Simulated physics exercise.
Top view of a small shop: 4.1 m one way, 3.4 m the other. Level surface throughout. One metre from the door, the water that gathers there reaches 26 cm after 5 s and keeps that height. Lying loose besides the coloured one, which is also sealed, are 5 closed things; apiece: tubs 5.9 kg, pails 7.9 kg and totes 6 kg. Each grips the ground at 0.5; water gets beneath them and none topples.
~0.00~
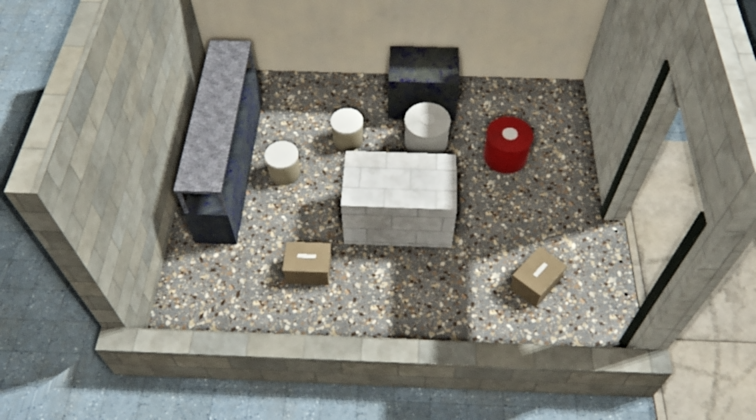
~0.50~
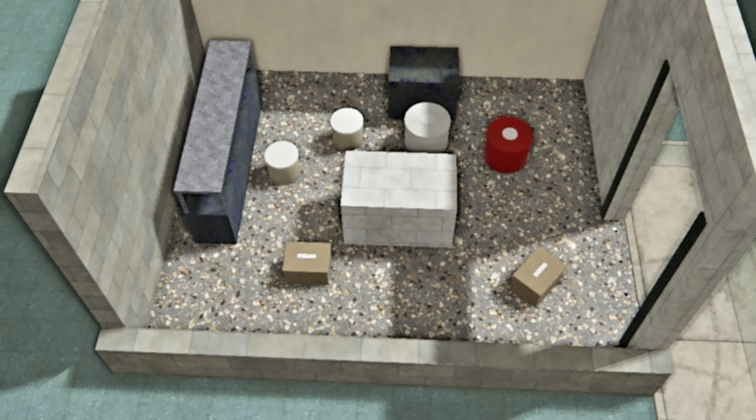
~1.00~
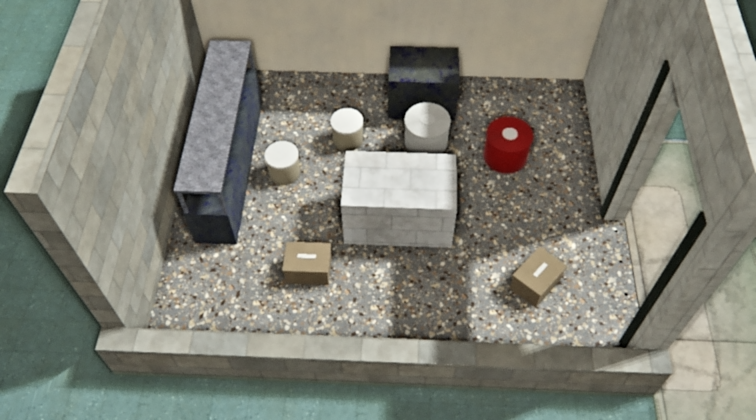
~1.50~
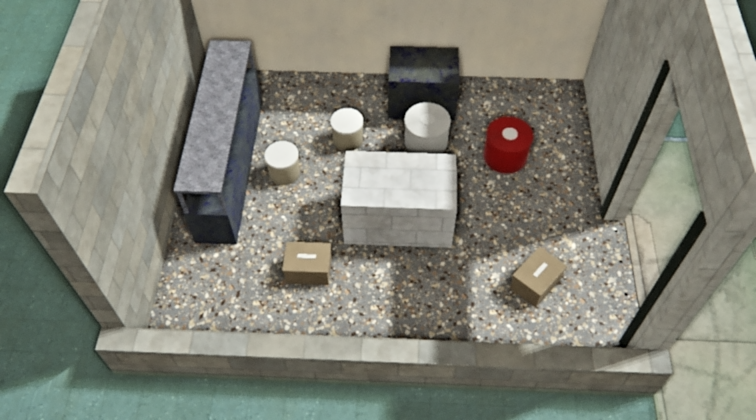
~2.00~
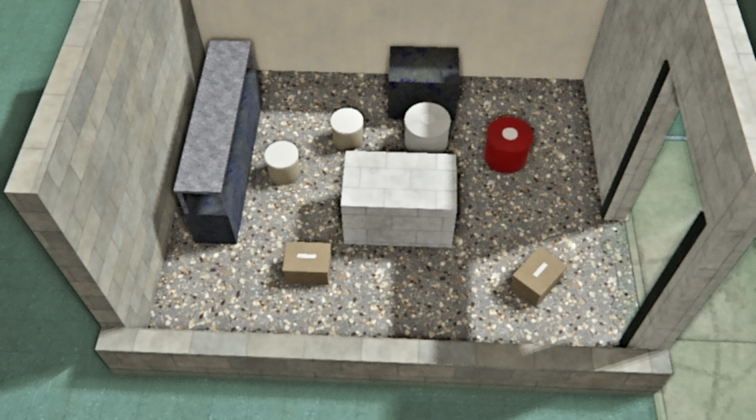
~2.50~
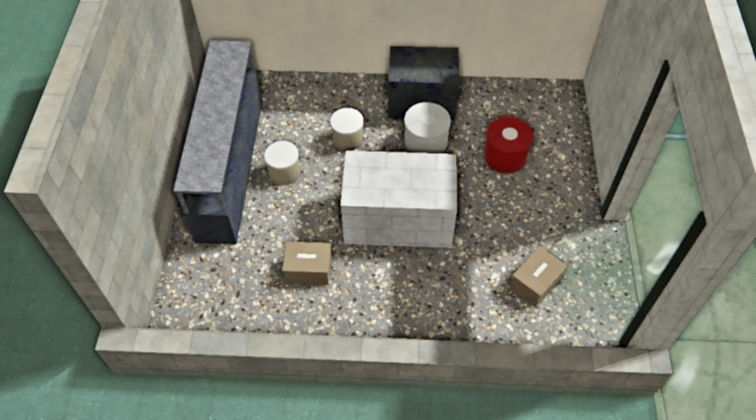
We see a small shop from above, with a red tub, pale pails and brown boxes standing still on a speckled floor, as greenish water spreads across the paving outside and then in through the doorway on the right.
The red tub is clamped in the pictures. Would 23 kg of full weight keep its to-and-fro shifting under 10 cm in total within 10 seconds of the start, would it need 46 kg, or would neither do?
Extra weight is not needed.
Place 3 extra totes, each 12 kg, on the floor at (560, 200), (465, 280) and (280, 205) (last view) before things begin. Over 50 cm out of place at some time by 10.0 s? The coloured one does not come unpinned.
The first comes out below the threshold, the second above the threshold, the third above the threshold.
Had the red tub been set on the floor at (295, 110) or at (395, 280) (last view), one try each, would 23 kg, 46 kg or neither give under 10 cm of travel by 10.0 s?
Well, first only the heavy mass succeeds, and next only the heavy mass succeeds.
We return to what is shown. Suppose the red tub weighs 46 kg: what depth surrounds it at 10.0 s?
About 7 cm.
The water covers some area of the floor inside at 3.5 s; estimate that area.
Wet area: Approx. 2.0 m2.
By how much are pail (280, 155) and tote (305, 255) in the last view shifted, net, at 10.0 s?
80 cm, 150 cm.
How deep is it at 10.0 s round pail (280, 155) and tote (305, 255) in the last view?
Depths: Near 17 cm, then near 15 cm.
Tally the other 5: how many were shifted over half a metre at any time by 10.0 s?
4.
After 3.5 s the red tub would be 0 cm from its start with 23 kg and 0 cm from its start with 46 kg; 0 cm of water round it then.
After 4.5 s the red tub would be 0 cm from its start with 23 kg and 0 cm from its start with 46 kg; 2 cm of water round it then.
After 7.0 s the red tub would be 0 cm from its start with 23 kg and 0 cm from its start with 46 kg; 5 cm of water round it then.
After 10.0 s the red tub would be 0 cm from its start with 23 kg and 0 cm from its start with 46 kg; 7 cm of water round it then.
